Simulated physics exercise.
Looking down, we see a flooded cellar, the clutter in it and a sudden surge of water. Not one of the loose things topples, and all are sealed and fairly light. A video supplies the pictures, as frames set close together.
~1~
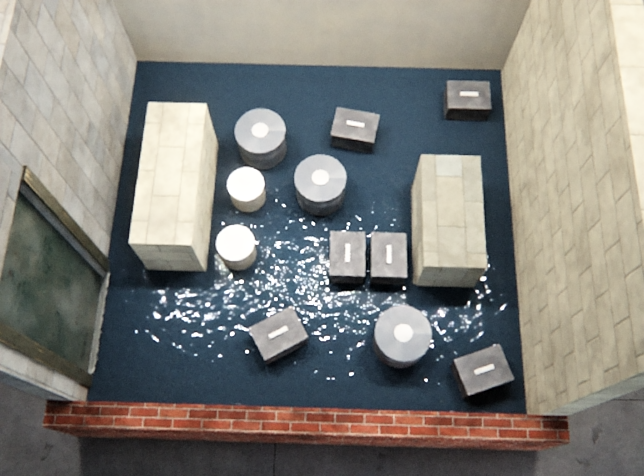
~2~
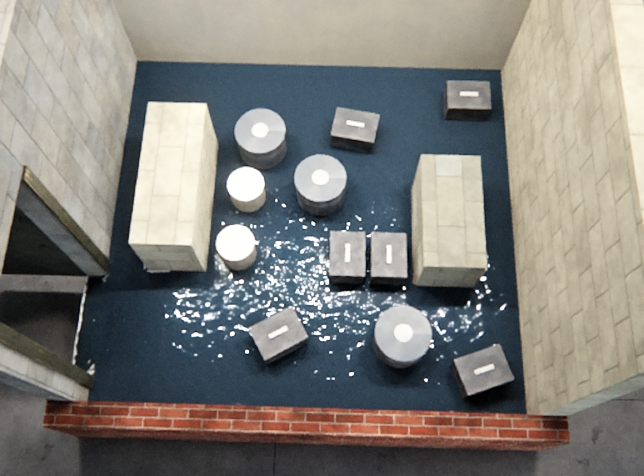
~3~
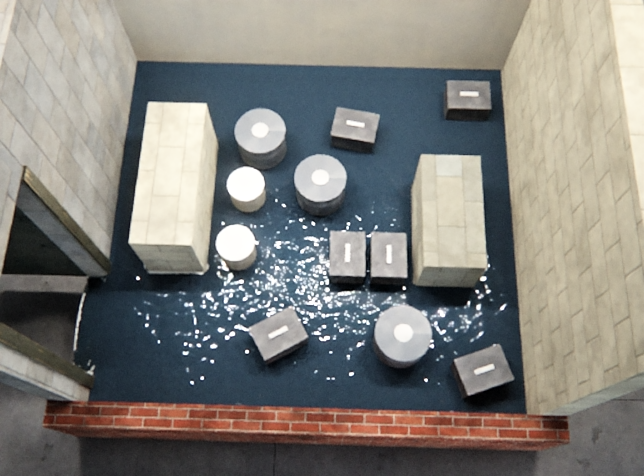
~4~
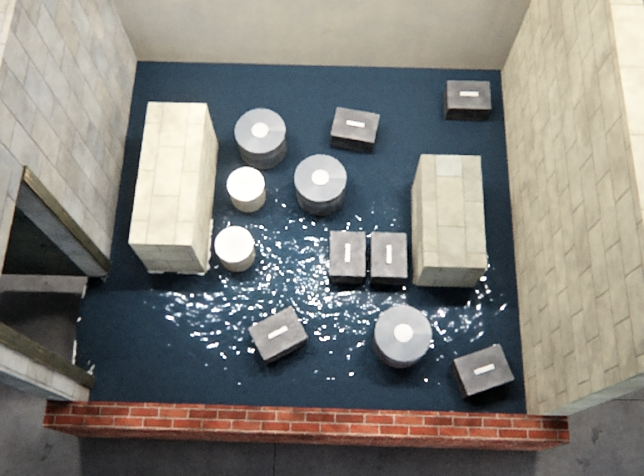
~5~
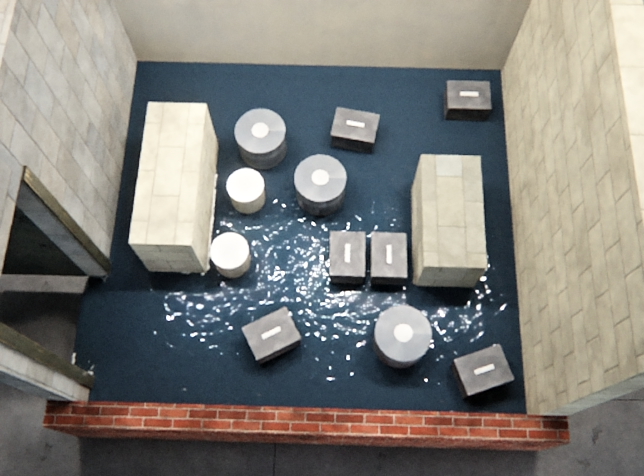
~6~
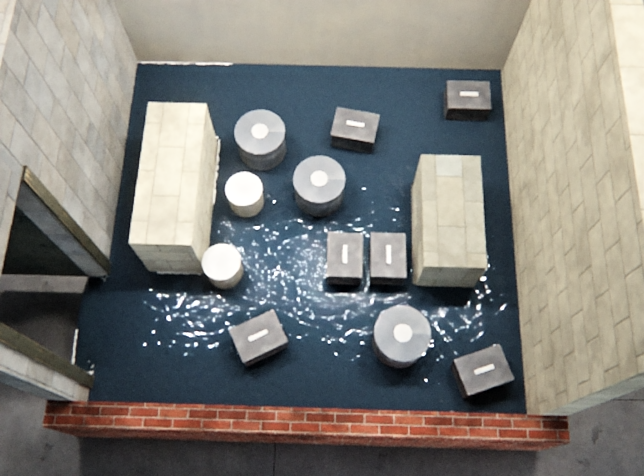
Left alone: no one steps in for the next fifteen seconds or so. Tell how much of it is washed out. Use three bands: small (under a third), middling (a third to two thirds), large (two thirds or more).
Middling.
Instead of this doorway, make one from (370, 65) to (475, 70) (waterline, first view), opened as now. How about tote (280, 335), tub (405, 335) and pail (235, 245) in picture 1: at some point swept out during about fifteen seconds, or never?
One by one: Held indoors; held indoors; held indoors.
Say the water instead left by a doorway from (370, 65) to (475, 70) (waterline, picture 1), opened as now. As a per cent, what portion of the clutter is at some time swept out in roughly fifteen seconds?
That would be around 60 %.
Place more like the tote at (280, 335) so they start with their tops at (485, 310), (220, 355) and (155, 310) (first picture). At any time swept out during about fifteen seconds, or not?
Result, in sequence: Never gets out; ends up outside; ends up outside.
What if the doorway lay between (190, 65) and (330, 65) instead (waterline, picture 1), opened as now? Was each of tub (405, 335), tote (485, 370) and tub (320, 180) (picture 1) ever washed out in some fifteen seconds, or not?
In that order: Still in, kept in, gone.
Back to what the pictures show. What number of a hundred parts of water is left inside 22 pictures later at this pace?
My figure is 62 per cent.
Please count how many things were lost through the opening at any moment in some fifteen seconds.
The count is 5.
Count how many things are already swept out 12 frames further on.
Tally: 2.
A moment on, 0 of 11 are out; 11 afloat.
Next, 2 of 11 are out; 9 afloat.
Later, 3 of 11 are out; 8 afloat.
In the end, 5 of 11 are out; 6 afloat.
